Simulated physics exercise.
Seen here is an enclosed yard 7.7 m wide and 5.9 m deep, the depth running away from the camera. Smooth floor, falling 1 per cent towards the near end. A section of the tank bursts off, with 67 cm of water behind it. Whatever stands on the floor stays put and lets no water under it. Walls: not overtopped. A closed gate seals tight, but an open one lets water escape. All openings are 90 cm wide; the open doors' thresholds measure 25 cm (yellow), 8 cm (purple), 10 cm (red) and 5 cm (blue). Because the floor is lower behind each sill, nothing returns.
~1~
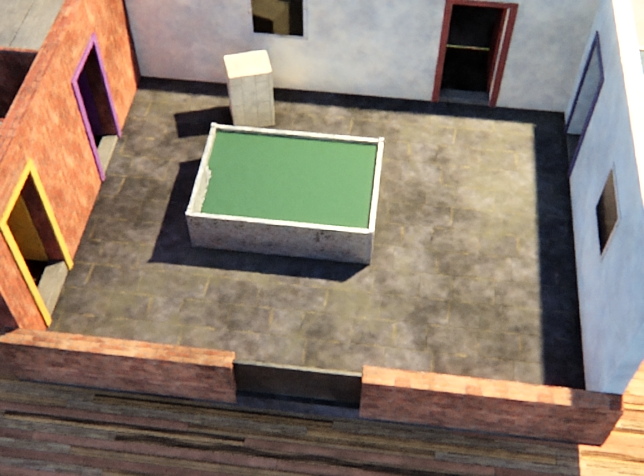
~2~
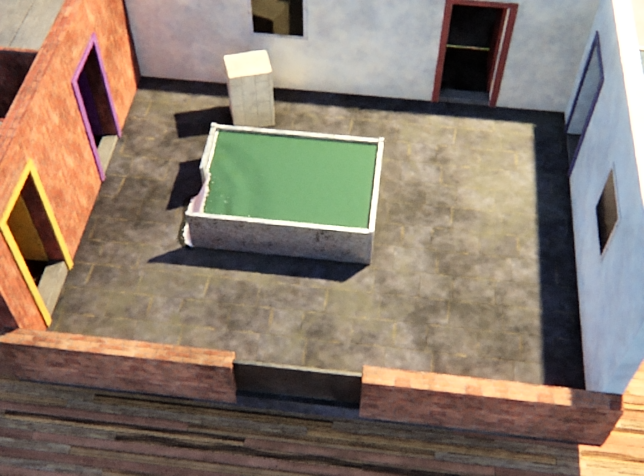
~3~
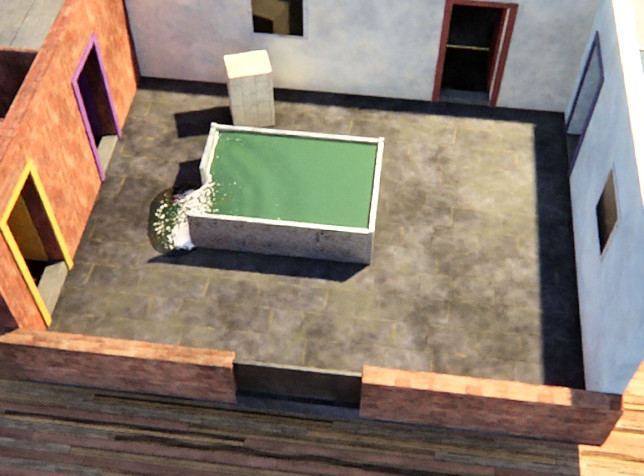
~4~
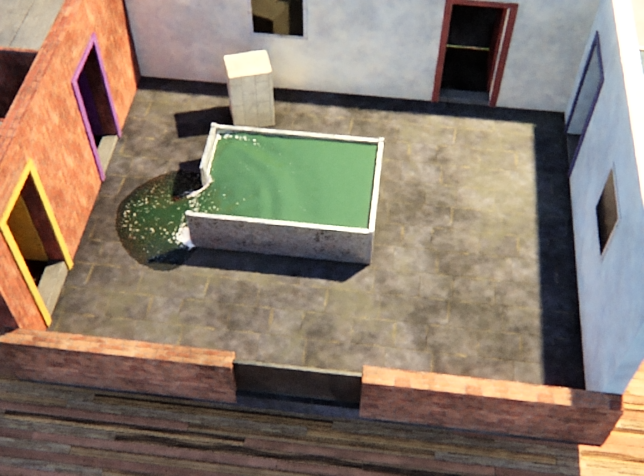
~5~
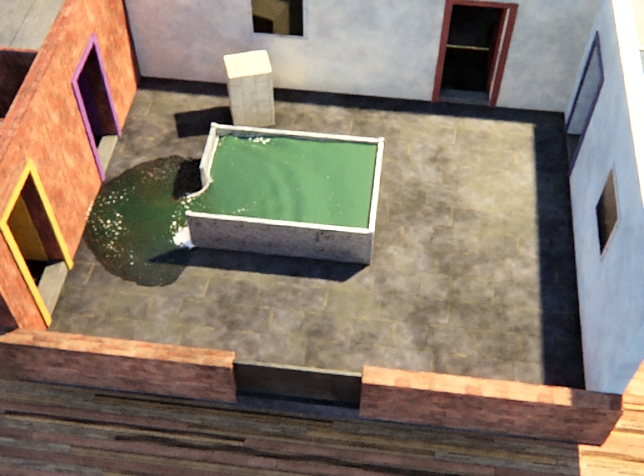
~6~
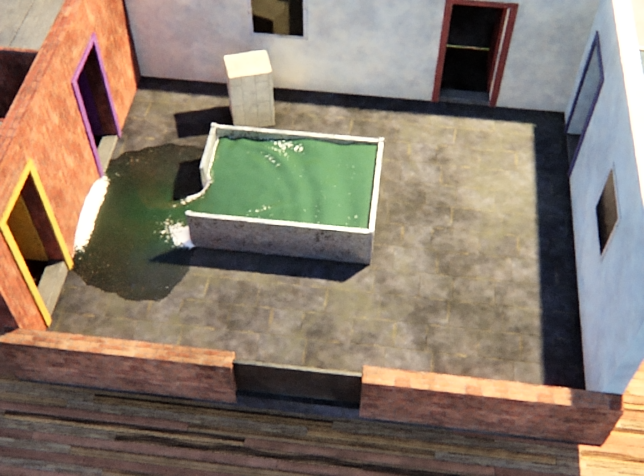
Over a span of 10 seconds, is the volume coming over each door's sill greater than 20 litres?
At the yellow door it looks set to land under the limit. At the purple door it looks set to land over the limit. At the red door it looks set to land under the limit. At the blue door it looks set to land under the limit.
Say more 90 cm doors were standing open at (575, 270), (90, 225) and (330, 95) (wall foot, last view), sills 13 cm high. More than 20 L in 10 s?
Less, more, less.
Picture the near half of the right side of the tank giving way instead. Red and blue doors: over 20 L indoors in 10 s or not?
Log - red: Threshold not reached, blue: Threshold topped.
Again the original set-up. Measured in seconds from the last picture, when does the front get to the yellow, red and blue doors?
The yellow door is reached at 0.2 s, red at 4.5 s, blue at 6.0 s.
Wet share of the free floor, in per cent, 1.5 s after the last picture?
I'd guess around 20 %.
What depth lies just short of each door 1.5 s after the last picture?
Depth readings (cm): Yellow = 22; purple = 19; red = 0; blue = 0.
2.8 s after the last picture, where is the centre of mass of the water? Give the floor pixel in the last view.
Roughly (220, 225).
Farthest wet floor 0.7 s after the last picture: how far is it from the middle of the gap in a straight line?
Distance: Approx. 3.2 m.
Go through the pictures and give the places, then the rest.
In the first frame, the tank at (289, 179) is whole and still, 67 cm deep.
In the second frame, the front is at a hidden place, 0.5 m from the gap at (201, 212); 0.2 m2 of floor is under water; 67 cm left at the back of the tank.
In the third frame, the front is at (159, 201), 0.8 m from the gap at (201, 213); 0.8 m2 of floor is under water; 67 cm left at the back of the tank.
In the fourth frame, the front is at (129, 201), 1.3 m from the gap at (202, 213); 1.7 m2 of floor is under water; 67 cm left at the back of the tank.
In the fifth frame, water pours out at (201, 213) and has run 1.9 m, to (84, 230); typically 5 cm deep outside, 67 cm at the tank's back.
In the sixth frame, water pours out at (201, 213) and has run 2.1 m, to (73, 261); typically 5 cm deep outside, 67 cm at the tank's back.
Then, 0.7 s after the last picture water covers 15 % of the floor and is deepest (40 cm) near (97, 228); yellow door 22 cm at the sill, 0 L in, purple door 17 cm at the sill, 10 L in, red door not reached, blue door not reached.
Then, 1.5 s after the last picture water covers 20 % of the floor and is deepest (42 cm) near (37, 357); yellow door 22 cm at the sill, 0 L in, purple door 19 cm at the sill, 42 L in, red door not reached, blue door not reached.
Then, 2.8 s after the last picture water covers 40 % of the floor and is deepest (34 cm) near (37, 357); yellow door 21 cm at the sill, 1 L in, purple door 14 cm at the sill, 90 L in, red door not reached, blue door not reached.
Then, 5.3 s after the last picture water covers 85 % of the floor and is deepest (23 cm) near (37, 357); yellow door 17 cm at the sill, 2 L in, purple door 11 cm at the sill, 124 L in, red door 2 cm at the sill, 0 L in, blue door not reached.
Then, 9.3 s after the last picture water covers 95 % of the floor and is deepest (16 cm) near (37, 357); yellow door 11 cm at the sill, 2 L in, purple door 6 cm at the sill, 132 L in, red door 1 cm at the sill, 0 L in, blue door 6 cm at the sill, 4 L in.
